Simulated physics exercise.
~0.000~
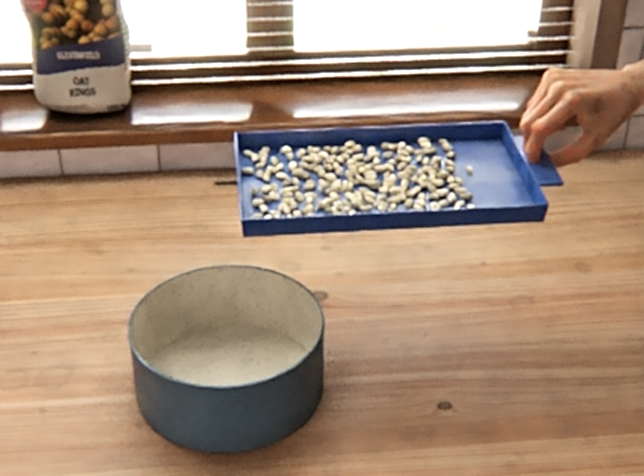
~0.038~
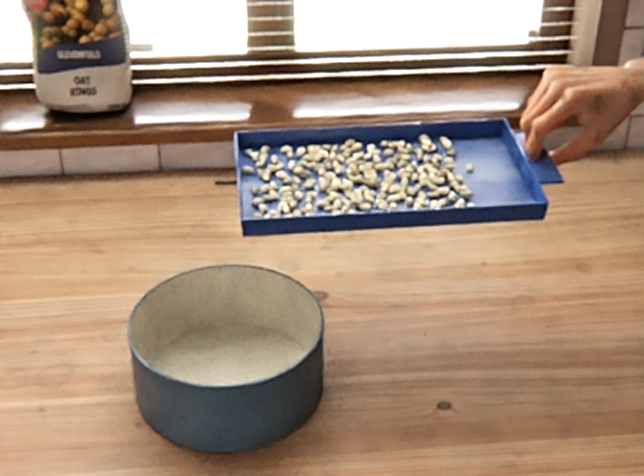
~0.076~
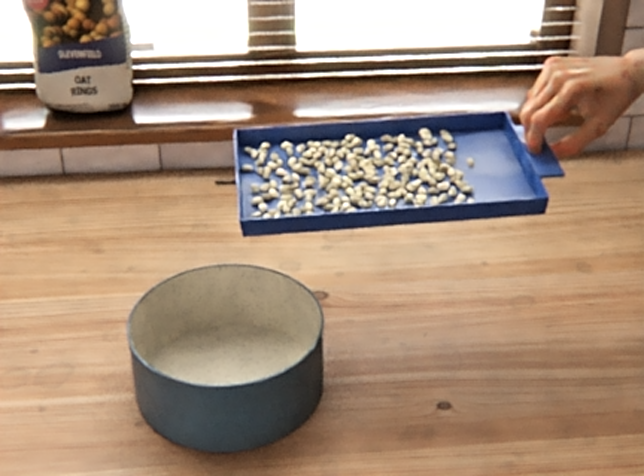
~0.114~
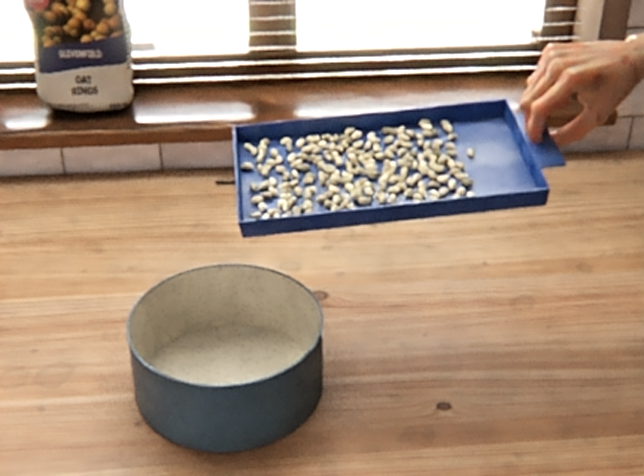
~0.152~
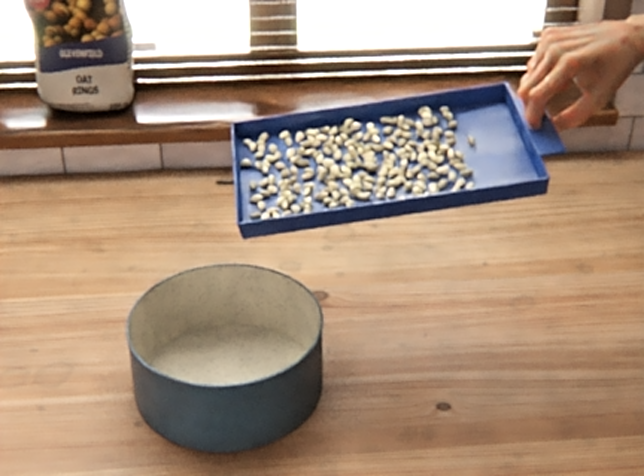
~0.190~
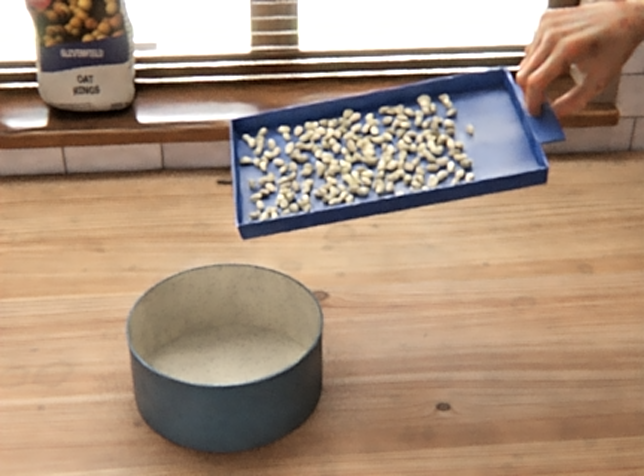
A blue tray of pale beans, held by a hand at its right end, tilted slowly and then faster as the hand raised that side, above a wooden counter with a round dark pot.
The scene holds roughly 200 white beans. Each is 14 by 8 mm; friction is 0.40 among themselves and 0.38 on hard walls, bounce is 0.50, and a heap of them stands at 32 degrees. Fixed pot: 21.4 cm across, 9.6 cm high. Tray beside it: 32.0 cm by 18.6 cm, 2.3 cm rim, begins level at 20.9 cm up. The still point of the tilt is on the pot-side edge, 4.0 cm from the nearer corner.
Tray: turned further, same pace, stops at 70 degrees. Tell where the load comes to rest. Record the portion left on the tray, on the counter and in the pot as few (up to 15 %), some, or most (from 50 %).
Result. Tray: Some; counter: Few; pot: Most.
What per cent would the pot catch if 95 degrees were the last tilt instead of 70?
The pot would get around 100 per cent.
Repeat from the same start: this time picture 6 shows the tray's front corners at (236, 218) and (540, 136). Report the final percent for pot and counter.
That works out as pot 25 and counter 30.
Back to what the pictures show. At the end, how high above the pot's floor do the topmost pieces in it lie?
Some 1.5 cm up.
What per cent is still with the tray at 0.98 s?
Of the load, some 55 percent.
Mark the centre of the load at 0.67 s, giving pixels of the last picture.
At about (262, 181).
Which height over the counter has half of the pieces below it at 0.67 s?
Some 26 cm above the counter.
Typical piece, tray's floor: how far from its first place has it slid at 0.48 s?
I'd say close to 4 centimetres.
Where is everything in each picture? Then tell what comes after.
Tray tilt 0 degrees, front corners at (243, 218) and (546, 203); middle of the pieces at (360, 180); pot at (227, 321), in the first picture.
Tray tilt 1 degrees, front corners at (243, 218) and (546, 201); middle of the pieces at (360, 178), in the second picture.
Tray tilt 2 degrees, front corners at (242, 219) and (547, 196); middle of the pieces at (360, 175), in the third picture.
Tray tilt 5 degrees, front corners at (241, 220) and (547, 187), lowest corner left front; middle of the pieces at (359, 169), in the fourth picture.
Tray tilt 9 degrees, front corners at (239, 222) and (547, 176), lowest corner left front; middle of the pieces at (359, 163), in the fifth picture.
Tray tilt 13 degrees, front corners at (238, 224) and (546, 166), lowest corner left front; middle of the pieces at (357, 157); pot at (225, 320). Its pace works out near 100 degrees a second, in the sixth picture.
Then, at 0.48 s, tilt 42 degrees; the tray holds 100 %, the pot 0 %.
After 0.67 s, tilt 60 degrees; the tray holds 100 %, the pot 0 %.
Then, at 0.98 s, tilt 70 degrees; the tray holds 55 %, the pot 35 %.
At rest (1.9 s), tray 40 %, counter 0 %, pot 60 %.
